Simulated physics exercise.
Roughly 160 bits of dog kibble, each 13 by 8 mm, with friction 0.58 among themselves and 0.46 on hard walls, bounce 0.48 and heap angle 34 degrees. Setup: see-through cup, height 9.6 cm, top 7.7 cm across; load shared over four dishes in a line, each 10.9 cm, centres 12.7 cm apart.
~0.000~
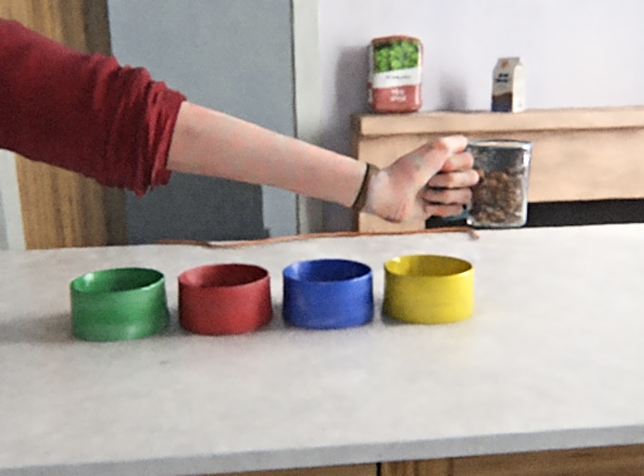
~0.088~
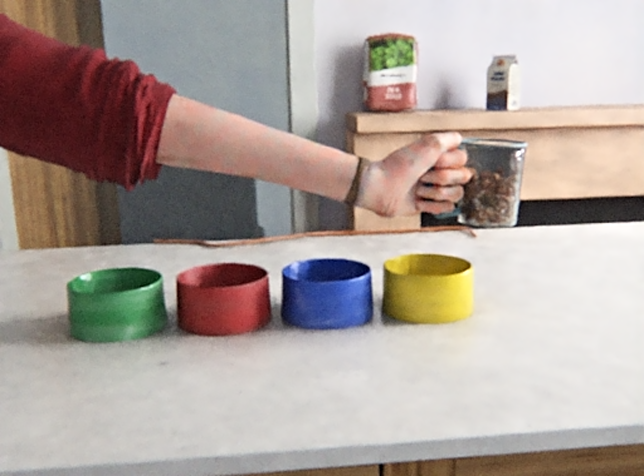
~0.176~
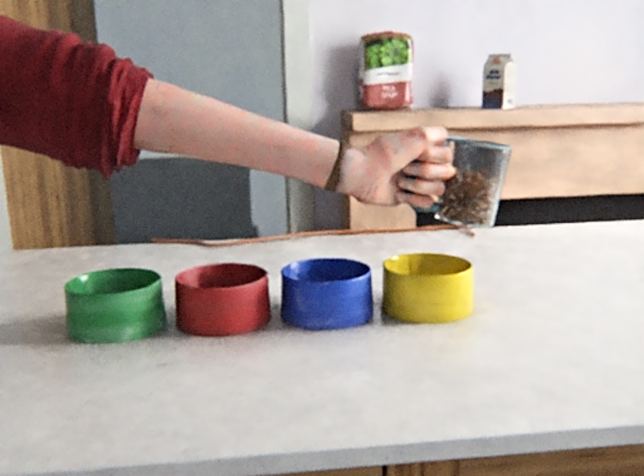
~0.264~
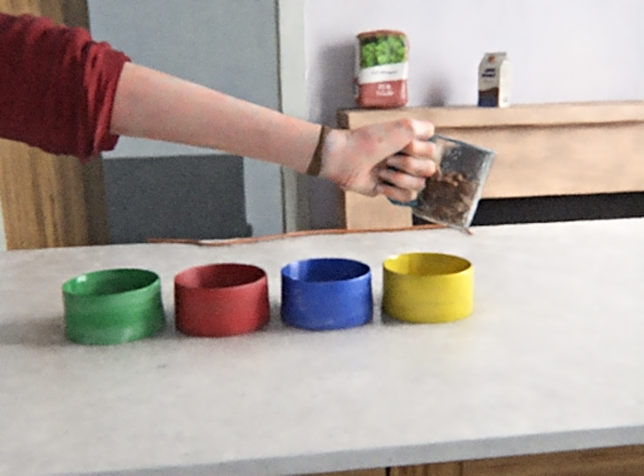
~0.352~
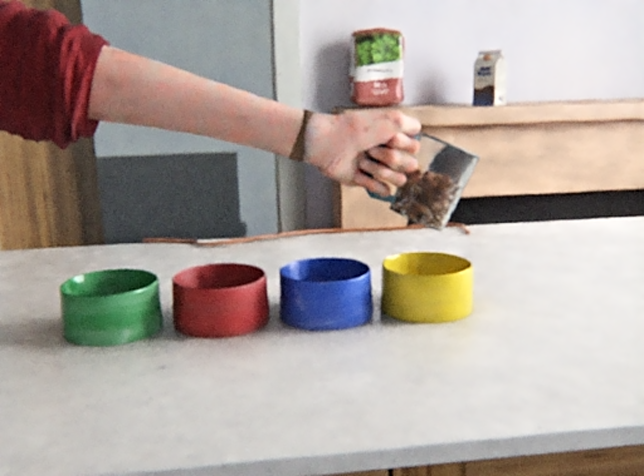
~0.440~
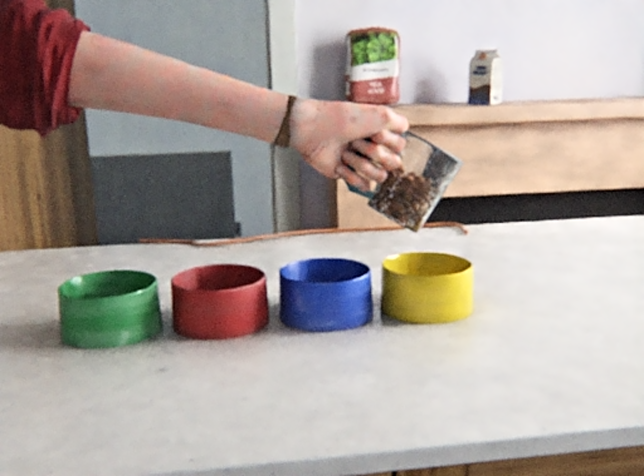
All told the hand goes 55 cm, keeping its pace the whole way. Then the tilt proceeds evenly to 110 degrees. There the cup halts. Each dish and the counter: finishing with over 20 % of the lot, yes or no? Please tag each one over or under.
Red - over; blue - under; green - over; yellow - under; counter - under.
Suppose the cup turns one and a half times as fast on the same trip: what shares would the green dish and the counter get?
Result - green: 10; counter: 10.
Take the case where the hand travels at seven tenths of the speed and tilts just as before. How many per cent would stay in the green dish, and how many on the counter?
Green 10, counter 10.
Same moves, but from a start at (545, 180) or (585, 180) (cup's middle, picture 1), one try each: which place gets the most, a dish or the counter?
Try 1 - red; try 2 - red.
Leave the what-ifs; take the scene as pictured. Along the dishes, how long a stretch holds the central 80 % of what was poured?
It covers some 16 centimetres of the row.
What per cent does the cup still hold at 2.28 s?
About 25 percent.
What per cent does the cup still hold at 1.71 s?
Somewhere near 60 per cent of the load.
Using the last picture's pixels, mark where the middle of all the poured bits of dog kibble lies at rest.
(129, 320).
Then, at 1.20 s, tilt 94 degrees; cup holds 100 %.
After 1.71 s, tilt 110 degrees; cup holds 60 %, red 30 %.
After 2.28 s, tilt 110 degrees; cup holds 25 %, red 30 %, green 35 %.
In the end, at 4.0 s, red 30 %, blue 0 %, green 55 %, yellow 0 %, counter 10 %, cup 5 %.
